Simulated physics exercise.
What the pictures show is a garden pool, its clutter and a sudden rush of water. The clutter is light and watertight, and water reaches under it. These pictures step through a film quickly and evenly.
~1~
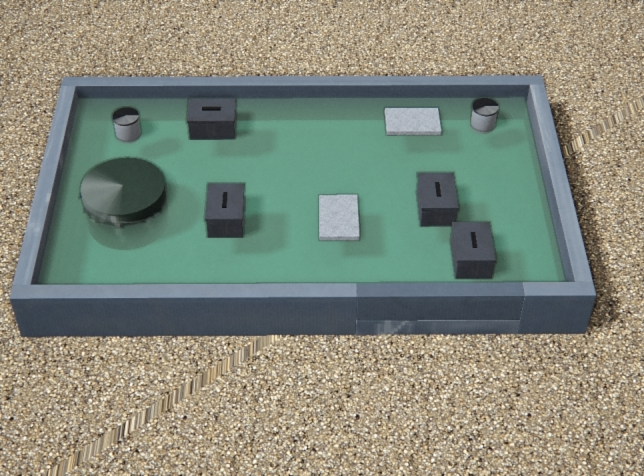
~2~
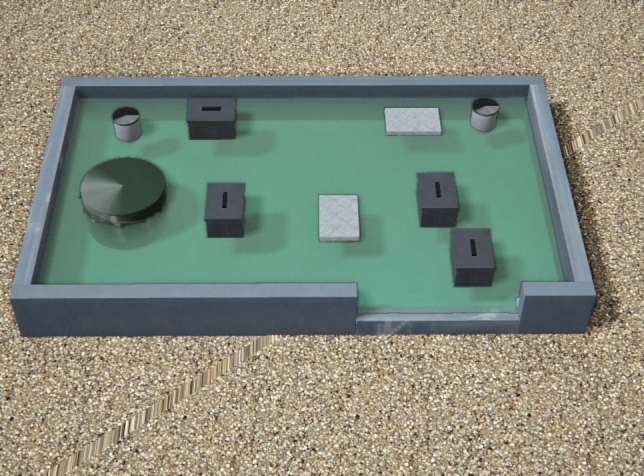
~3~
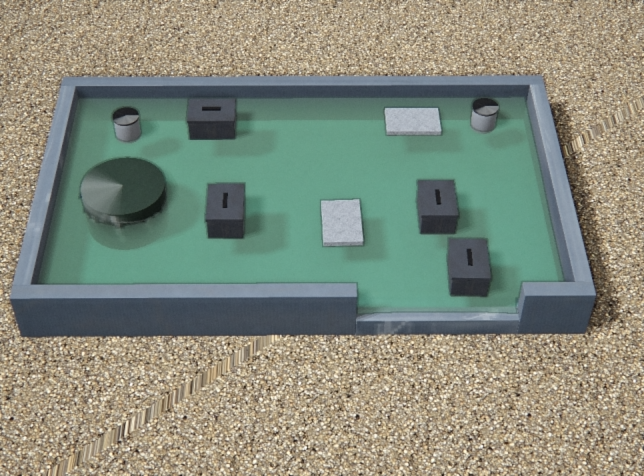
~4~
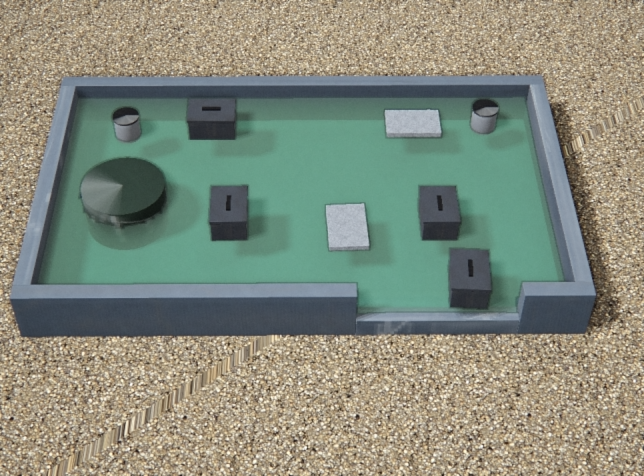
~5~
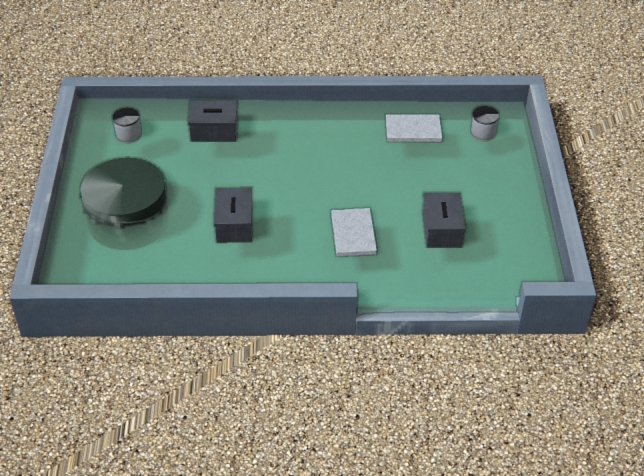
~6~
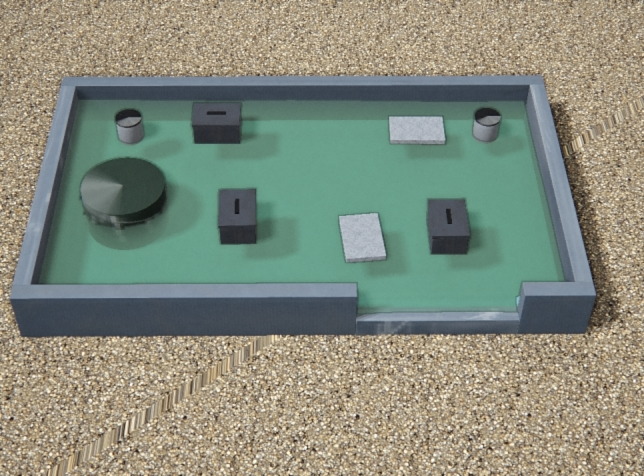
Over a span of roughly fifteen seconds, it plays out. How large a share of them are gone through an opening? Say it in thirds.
The answer is one to two thirds.
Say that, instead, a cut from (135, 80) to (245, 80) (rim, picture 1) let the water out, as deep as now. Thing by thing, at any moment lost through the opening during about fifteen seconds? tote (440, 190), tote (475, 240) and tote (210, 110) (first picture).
Retained; retained; lost.
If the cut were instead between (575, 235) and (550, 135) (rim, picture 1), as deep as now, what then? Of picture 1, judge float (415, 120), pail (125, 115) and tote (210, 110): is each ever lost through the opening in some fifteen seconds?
Answer, item by item: Lost, not lost, not lost.
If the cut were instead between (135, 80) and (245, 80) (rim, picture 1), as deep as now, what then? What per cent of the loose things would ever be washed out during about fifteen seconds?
Estimate: Near 40 per cent.
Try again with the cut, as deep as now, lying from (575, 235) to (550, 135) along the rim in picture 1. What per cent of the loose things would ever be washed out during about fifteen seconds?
Roughly 50 per cent.
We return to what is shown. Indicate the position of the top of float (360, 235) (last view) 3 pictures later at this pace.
Roughly at pixel (387, 251).
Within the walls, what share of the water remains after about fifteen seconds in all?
64 %.
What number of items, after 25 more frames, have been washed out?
That comes to 3.
A moment on, 1 of 8 are out; 7 afloat.
Next, 3 of 8 are out; 5 afloat.
Later, 3 of 8 are out; 5 afloat.
In the end, 3 of 8 are out; 5 afloat.
